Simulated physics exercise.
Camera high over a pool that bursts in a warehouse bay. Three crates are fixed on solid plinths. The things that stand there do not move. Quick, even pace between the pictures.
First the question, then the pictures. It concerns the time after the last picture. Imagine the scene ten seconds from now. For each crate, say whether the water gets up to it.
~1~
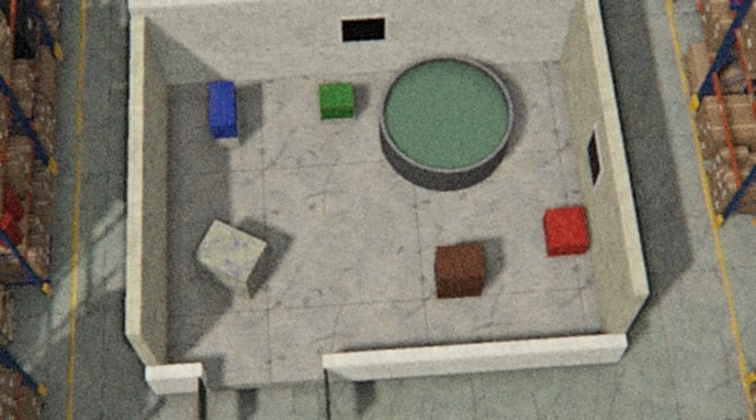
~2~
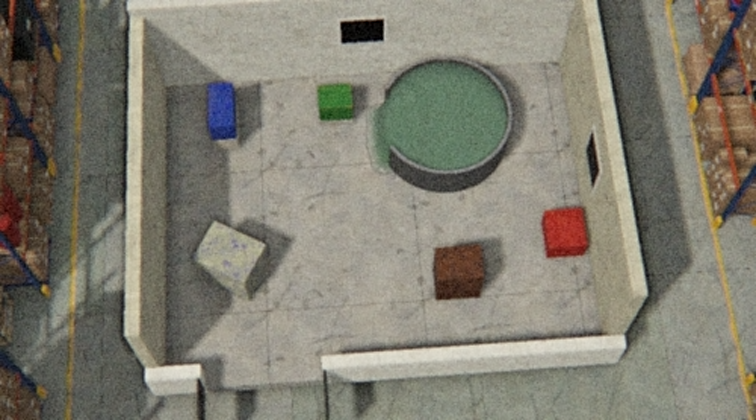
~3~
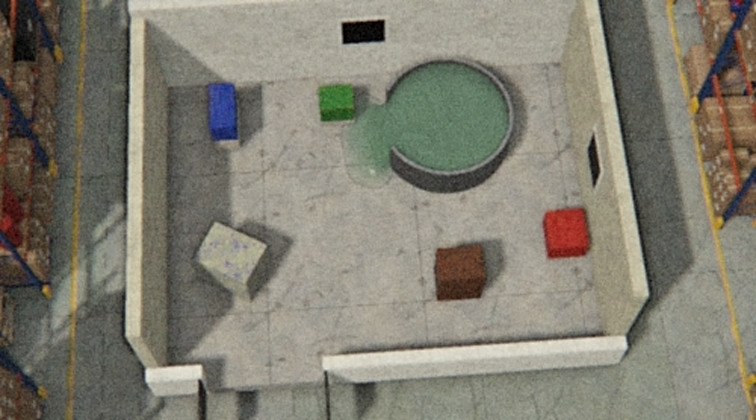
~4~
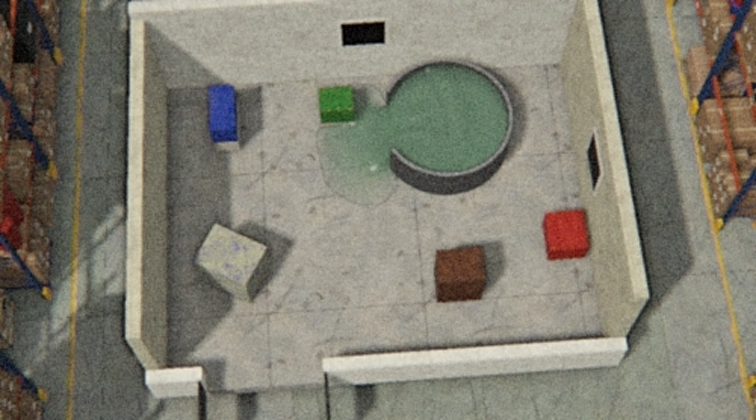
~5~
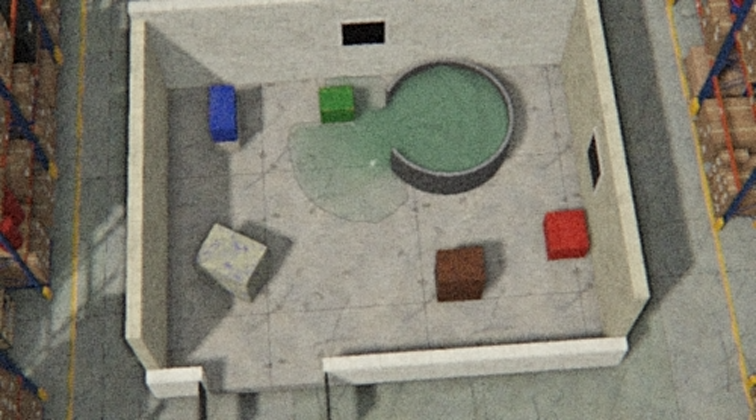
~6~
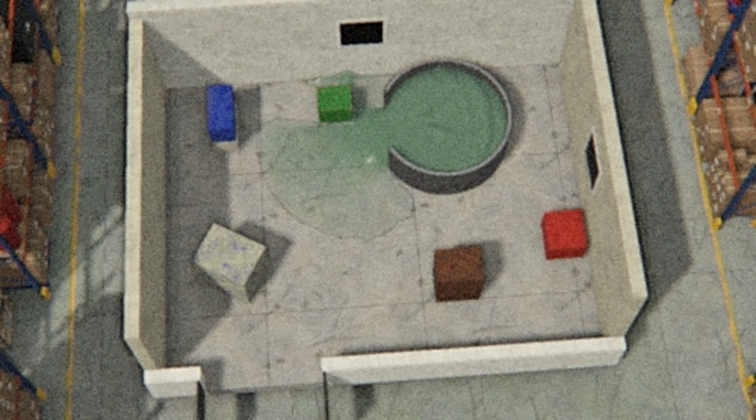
In the end looks like the red crate is out of reach of the water; looks like the green crate is within reach of the water; looks like the blue crate is out of reach of the water.
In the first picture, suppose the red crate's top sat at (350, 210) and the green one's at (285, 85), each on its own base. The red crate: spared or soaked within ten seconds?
I'd say the red crate is overtopped.
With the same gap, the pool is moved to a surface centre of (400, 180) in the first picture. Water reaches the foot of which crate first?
I'd go with the crate marked blue.
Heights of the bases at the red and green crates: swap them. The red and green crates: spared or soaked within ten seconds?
Red: Untouched, green: Flooded.
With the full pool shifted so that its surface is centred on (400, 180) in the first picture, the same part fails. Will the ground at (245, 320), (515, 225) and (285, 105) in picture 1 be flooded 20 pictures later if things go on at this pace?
First drenched; next unwetted; last drenched.
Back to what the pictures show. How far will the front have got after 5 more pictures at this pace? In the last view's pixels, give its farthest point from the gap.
Somewhere about (166, 214).
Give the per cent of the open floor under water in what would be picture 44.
My estimate is near 70 per cent.
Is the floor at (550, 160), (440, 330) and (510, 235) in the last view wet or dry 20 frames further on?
First spared, second spared, third spared.
A moment on, water covers 30 % of the floor; the red crate not reached, the green crate water round its plinth, the blue crate water round its plinth.
Next, water covers 40 % of the floor; the red crate not reached, the green crate water round its plinth, the blue crate water round its plinth.
Then, water covers 55 % of the floor; the red crate not reached, the green crate water round its plinth, the blue crate water round its plinth.
Later, water covers 70 % of the floor; the red crate water round its plinth, the green crate water round its plinth, the blue crate water round its plinth.
In the end, water covers 95 % of the floor; the red crate stayed above the water, the green crate was topped, the blue crate stayed above the water.
